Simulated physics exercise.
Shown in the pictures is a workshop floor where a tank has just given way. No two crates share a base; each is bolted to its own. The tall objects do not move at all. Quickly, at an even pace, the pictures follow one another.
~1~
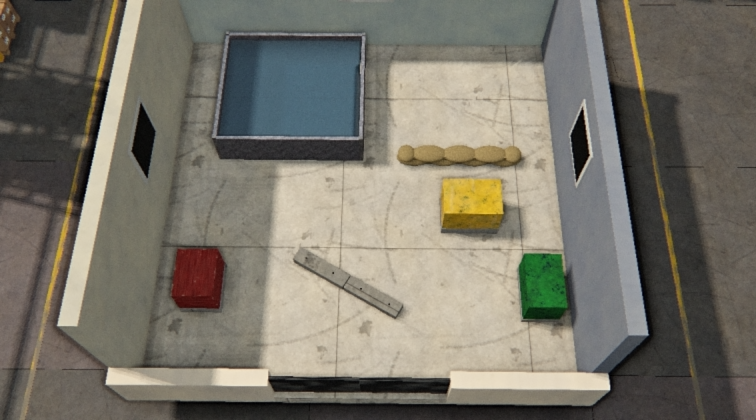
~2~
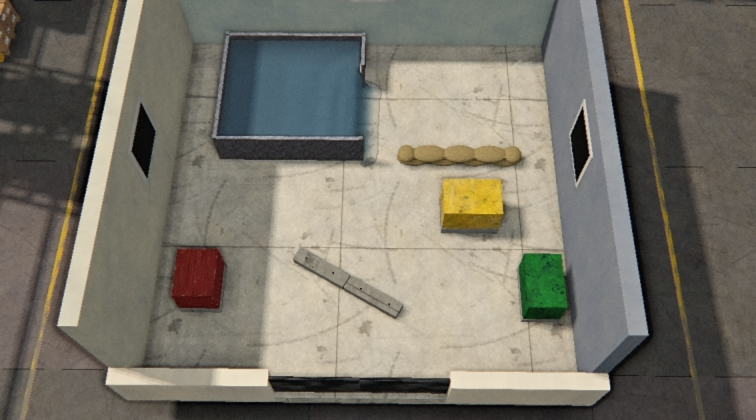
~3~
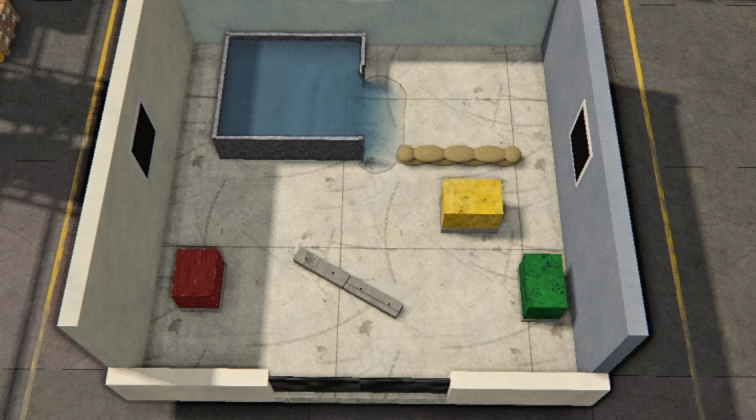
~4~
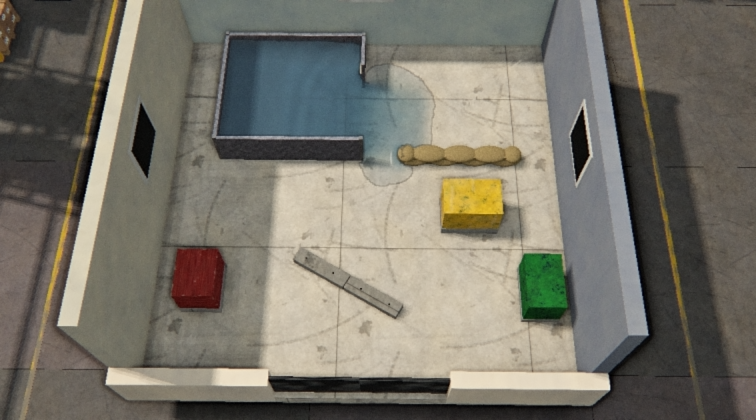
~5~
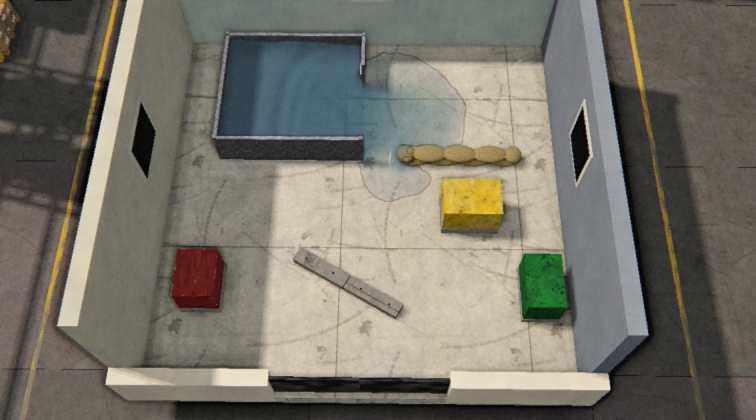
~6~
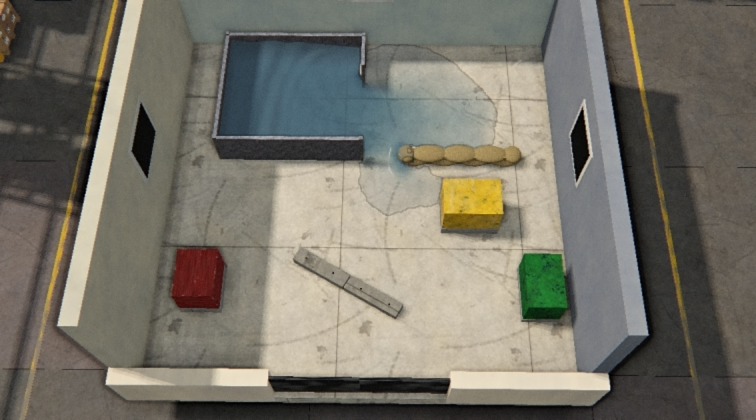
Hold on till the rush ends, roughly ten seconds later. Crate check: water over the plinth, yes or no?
Green crate yes, yellow crate no, red crate no.
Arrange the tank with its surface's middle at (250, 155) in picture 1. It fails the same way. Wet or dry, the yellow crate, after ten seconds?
Result: Yellow is swamped.
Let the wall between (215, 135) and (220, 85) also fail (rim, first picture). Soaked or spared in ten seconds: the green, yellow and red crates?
Crate by crate: Green - hit; yellow - left alone; red - hit.
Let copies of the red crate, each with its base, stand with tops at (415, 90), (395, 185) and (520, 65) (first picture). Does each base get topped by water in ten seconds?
As listed: Ends up wet, ends up wet, ends up wet.
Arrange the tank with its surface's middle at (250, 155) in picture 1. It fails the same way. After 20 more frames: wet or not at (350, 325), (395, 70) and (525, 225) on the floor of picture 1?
Results in order - left untouched, swamped, swamped.
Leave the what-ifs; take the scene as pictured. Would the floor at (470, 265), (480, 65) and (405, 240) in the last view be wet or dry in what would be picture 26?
Going through them in order, I'd call them drenched, drenched and drenched.
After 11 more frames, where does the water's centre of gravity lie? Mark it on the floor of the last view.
I reckon somewhere around (375, 119).
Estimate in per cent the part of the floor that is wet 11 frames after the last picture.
Roughly 40 percent, I'd say.
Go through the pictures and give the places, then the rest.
The first picture shows still water in the tank at (292, 87).
In the second picture, water pours out at (361, 116) and has run to (372, 85).
In the third picture, the front is at (384, 167), out from the gap at (361, 117).
In the fourth picture, the front is at (427, 94), out from the gap at (361, 117).
In the fifth picture, the front is at (460, 105), out from the gap at (361, 117).
In the sixth picture, water pours out at (361, 117) and has run to (490, 108).
A moment on, water covers 25 % of the floor; the green crate not reached, the yellow crate water round its plinth, the red crate not reached.
Next, water covers 40 % of the floor; the green crate water round its plinth, the yellow crate water round its plinth, the red crate not reached.
Then, water covers 50 % of the floor; the green crate water round its plinth, the yellow crate water round its plinth, the red crate not reached.
Later, water covers 70 % of the floor; the green crate water round its plinth, the yellow crate water round its plinth, the red crate not reached.
In the end, water covers 95 % of the floor; the green crate was topped, the yellow crate stayed above the water, the red crate stayed above the water.
